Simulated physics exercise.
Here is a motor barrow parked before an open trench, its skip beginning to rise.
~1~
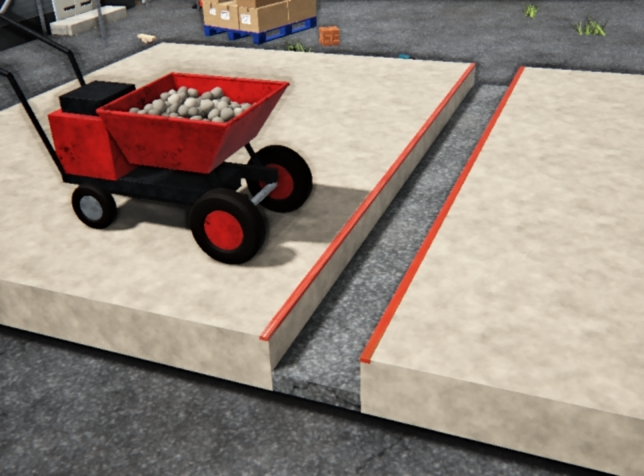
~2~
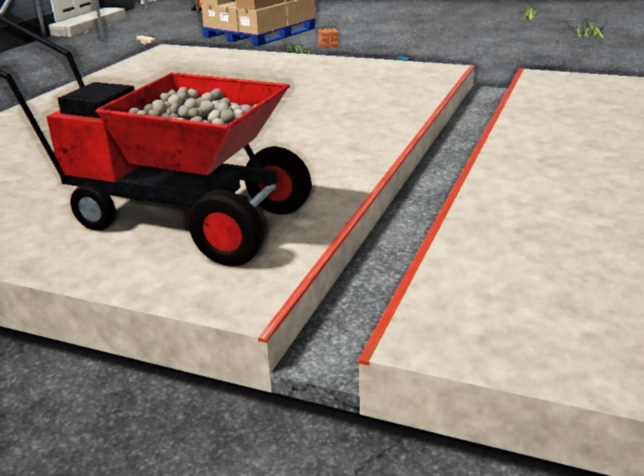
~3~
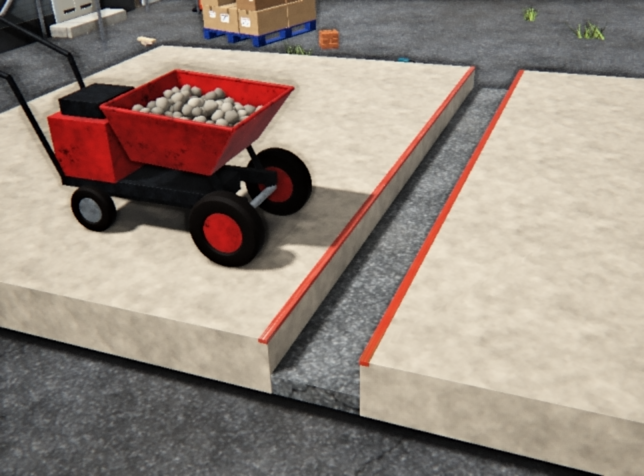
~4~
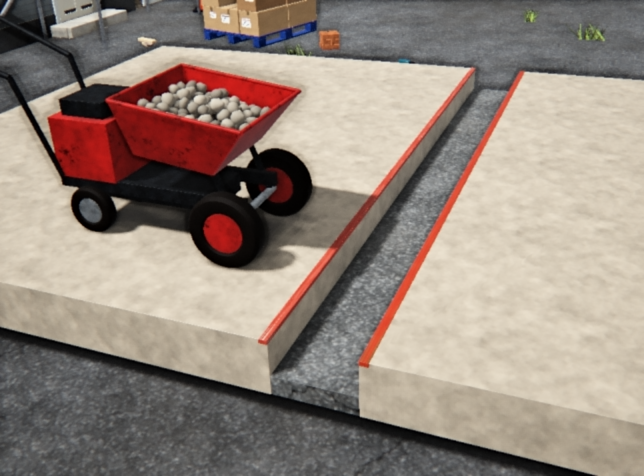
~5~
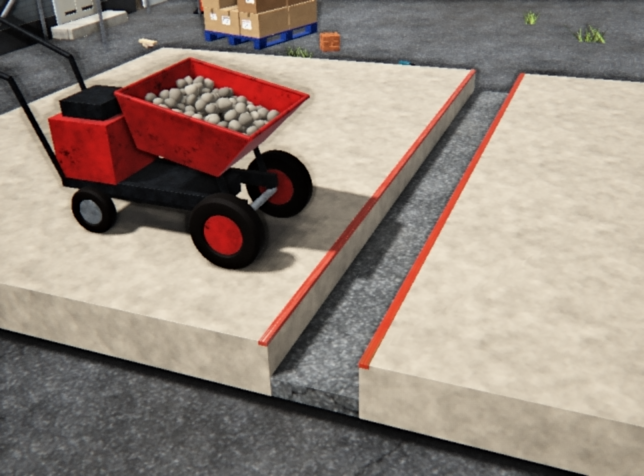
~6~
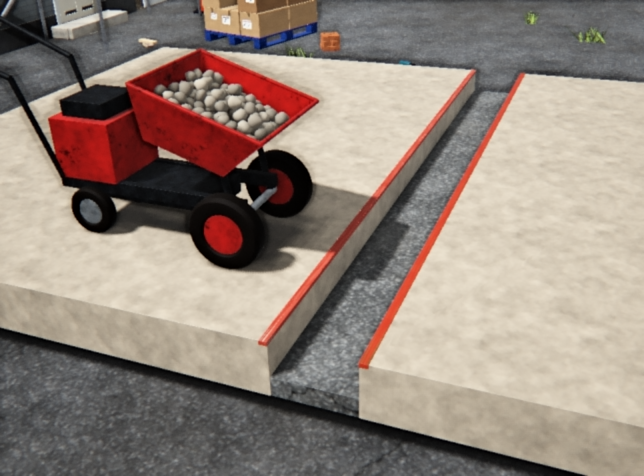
Beside an open trench, a parked motor barrow slowly tilts its red skip of pebbles rightward.
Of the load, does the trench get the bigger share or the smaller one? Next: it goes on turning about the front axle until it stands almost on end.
Largely in.
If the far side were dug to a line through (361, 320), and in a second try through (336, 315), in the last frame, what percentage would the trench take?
The share would be 50 % first and 20 % second.
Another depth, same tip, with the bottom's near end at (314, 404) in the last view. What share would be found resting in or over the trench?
I'd guess about 90 %.
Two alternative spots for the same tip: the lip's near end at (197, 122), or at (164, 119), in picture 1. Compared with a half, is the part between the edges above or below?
First attempt: Beyond half; second attempt: Beyond half.
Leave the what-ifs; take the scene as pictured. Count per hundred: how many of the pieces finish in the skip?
Roughly 0 per cent.
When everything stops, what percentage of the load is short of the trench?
Roughly 0 percent.
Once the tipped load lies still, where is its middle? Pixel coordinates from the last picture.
At about (391, 280).
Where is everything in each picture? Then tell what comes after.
In the first picture, lip of the skip (227, 126), level; top of the load (185, 112), river pebbles; first edge of the trench (291, 301); far edge (386, 319), the trench over half as wide as the skip, and about half as deep as wide.
In the second picture, lip of the skip (228, 128), level; top of the load (185, 112).
In the third picture, lip of the skip (233, 130), tipped barely; top of the load (179, 108).
In the fourth picture, lip of the skip (241, 133), tipped a little; top of the load (184, 104).
In the fifth picture, lip of the skip (250, 139), tipped a little; top of the load (177, 96).
In the sixth picture, lip of the skip (261, 145), tipped clearly; top of the load (185, 99); first edge of the trench (290, 306); far edge (385, 325).
Just after the last frame, skip tipped steeply; every one in the skip.
A moment on, skip tipped right over; the larger part in the skip; about a tenth in or heaped over the trench; about a tenth falling.
Further on, skip tipped right over; about a tenth in the skip; the larger part in or heaped over the trench; about a tenth beyond it.
When it is over, skip tipped right over; the larger part in or heaped over the trench; about a tenth beyond it.
